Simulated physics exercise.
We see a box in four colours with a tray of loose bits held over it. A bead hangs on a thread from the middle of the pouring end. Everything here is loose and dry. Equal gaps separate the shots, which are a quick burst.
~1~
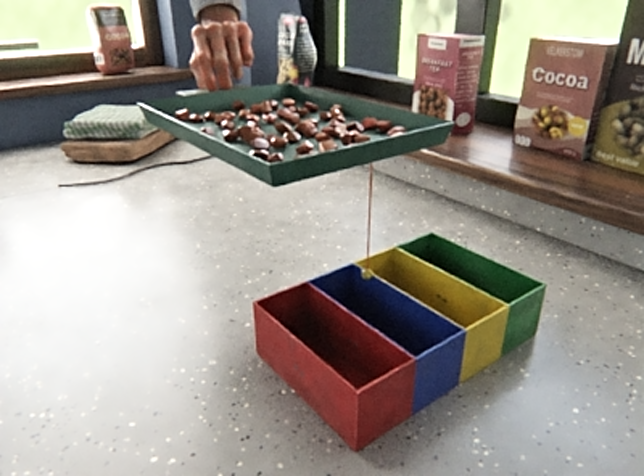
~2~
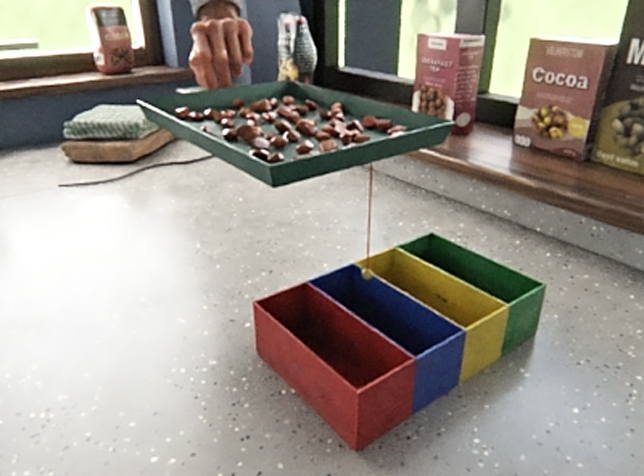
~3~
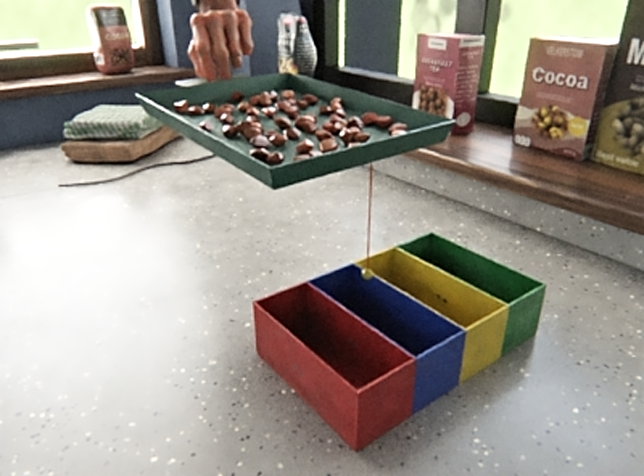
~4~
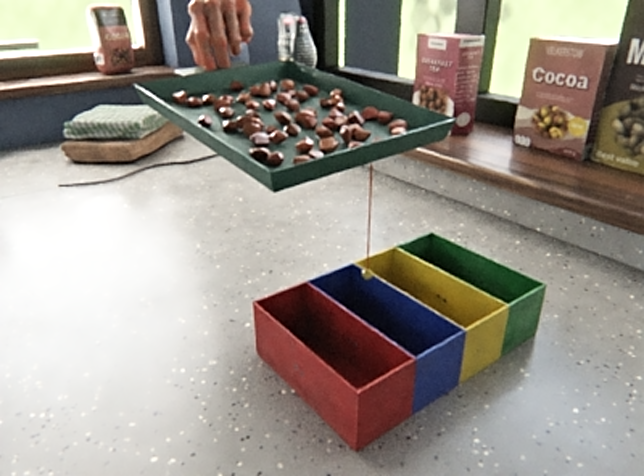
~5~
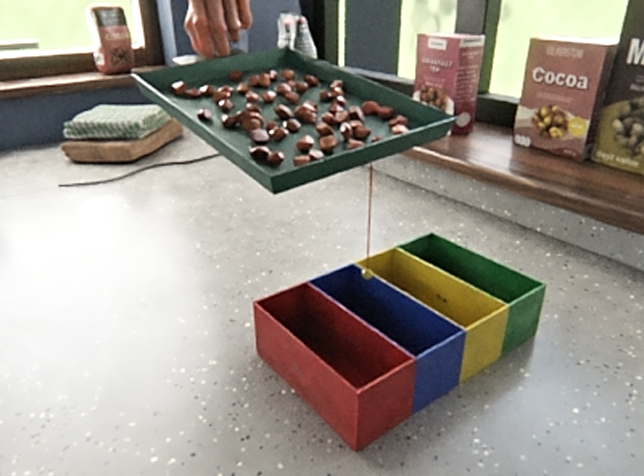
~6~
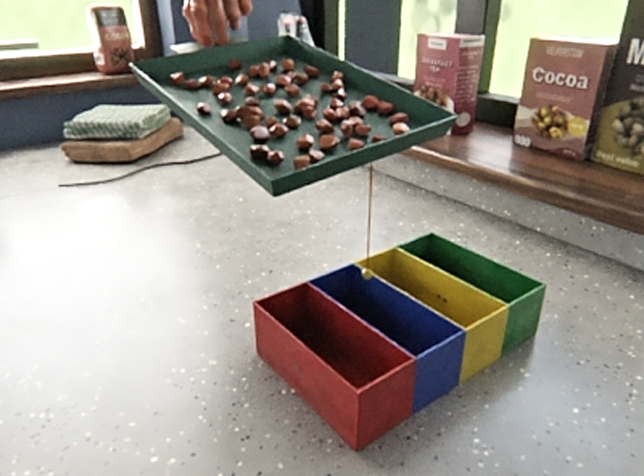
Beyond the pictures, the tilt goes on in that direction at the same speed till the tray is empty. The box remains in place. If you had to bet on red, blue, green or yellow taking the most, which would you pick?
I would pick red.
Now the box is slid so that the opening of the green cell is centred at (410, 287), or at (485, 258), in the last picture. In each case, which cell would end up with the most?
Result 1: Blue; result 2: The red one.
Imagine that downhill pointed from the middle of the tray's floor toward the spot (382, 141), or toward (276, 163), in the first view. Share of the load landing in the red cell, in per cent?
First case: 0 %; second case: 60 %.
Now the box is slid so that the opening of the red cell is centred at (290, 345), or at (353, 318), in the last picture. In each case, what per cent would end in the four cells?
About 100 per cent, then about 30 per cent.
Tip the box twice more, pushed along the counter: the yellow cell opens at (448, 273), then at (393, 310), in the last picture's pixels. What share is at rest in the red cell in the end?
It would be near 30 per cent first and near 40 per cent second.
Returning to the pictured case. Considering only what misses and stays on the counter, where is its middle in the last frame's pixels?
Look around pixel (264, 452).
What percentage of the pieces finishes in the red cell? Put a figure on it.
It comes to about 60 per cent of the load.
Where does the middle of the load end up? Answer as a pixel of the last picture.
Near (338, 393).
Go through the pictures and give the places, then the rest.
The first frame shows corners of the pouring end at (273, 161) and (446, 122), level; middle of the load at (303, 127), bits of crushed brick; bead on its thread at (367, 274); red cell at (386, 399); blue cell at (439, 367); yellow cell at (484, 339); green cell at (523, 315).
The second frame shows corners of the pouring end at (273, 162) and (446, 121), level; middle of the load at (303, 126).
The third frame shows corners of the pouring end at (273, 164) and (446, 120), tipped barely, lowest at the left corner; middle of the load at (303, 122).
The fourth frame shows corners of the pouring end at (273, 167) and (447, 118), tipped a little, lowest at the left corner; middle of the load at (303, 116).
The fifth frame shows corners of the pouring end at (274, 170) and (448, 116), tipped a little, lowest at the left corner; middle of the load at (303, 111).
The sixth frame shows corners of the pouring end at (274, 174) and (449, 114), tipped a little, lowest at the left corner; middle of the load at (303, 105); red cell at (386, 399); blue cell at (439, 367); yellow cell at (484, 339); green cell at (523, 315).
Soon, tray tipped steeply; all on the tray.
A while on, tray tipped right over; most on the tray; a small part in the red cell; a stray few in the blue cell; a small part falling or outside the box.
Towards the end, tray tipped past a quarter turn; about half in the red cell; a small part in the blue cell; about a quarter falling or outside the box.
Finally, tray tipped past a quarter turn; about half in the red cell; a small part in the blue cell; none in the yellow cell; none in the green cell; about a quarter outside the box.
